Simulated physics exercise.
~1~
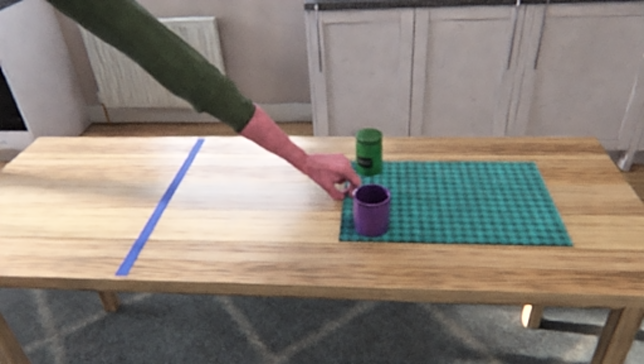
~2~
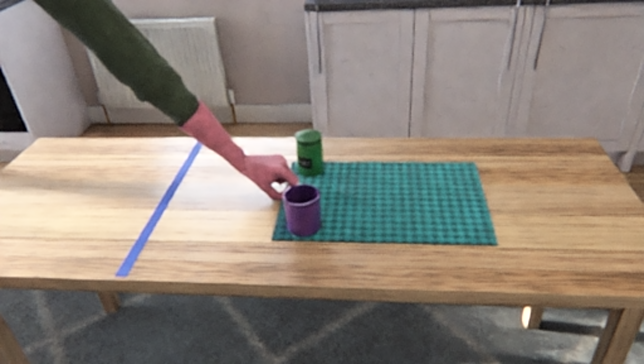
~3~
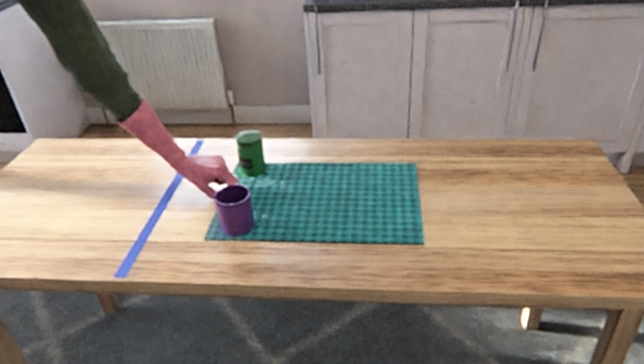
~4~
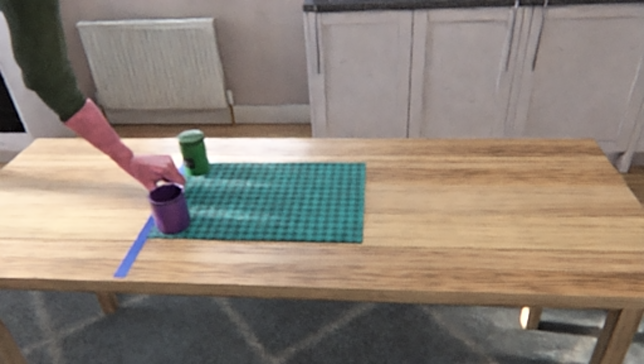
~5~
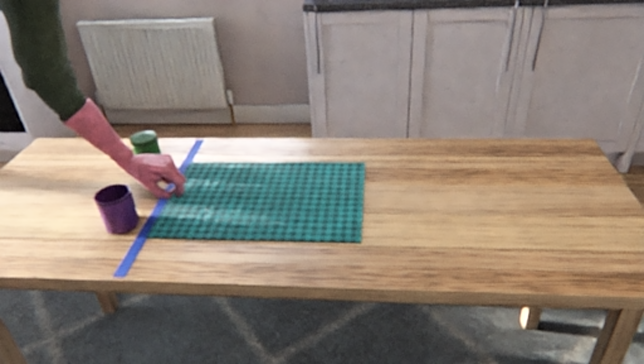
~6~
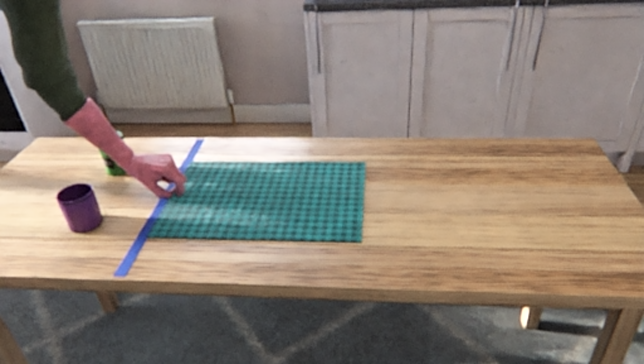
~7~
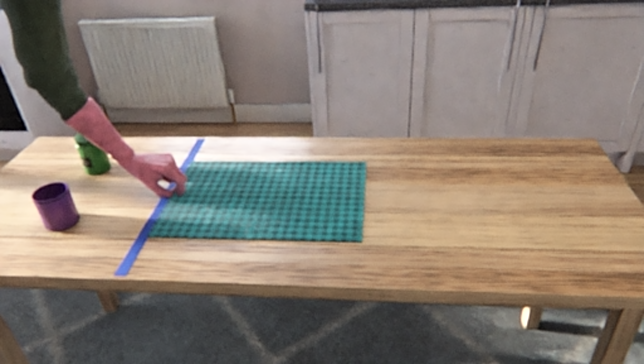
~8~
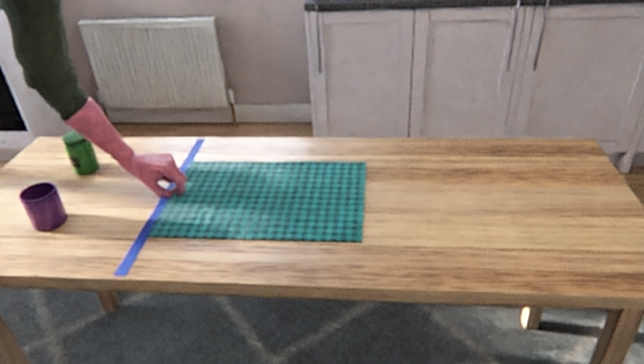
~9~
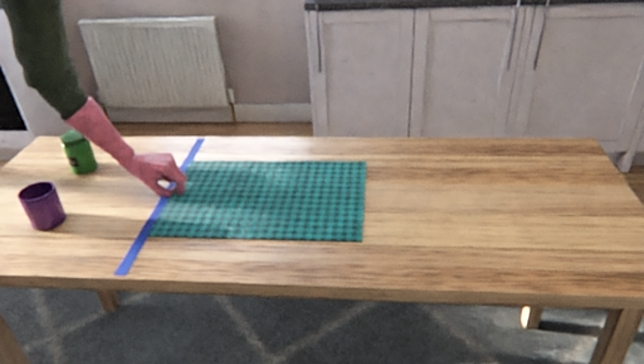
A turquoise place mat carrying a purple mug and a green jar is pulled left along a wooden table by a hand until its edge reaches a strip of blue tape. The mat stops, but both items slide off it and come to rest upright on the bare wood farther left.
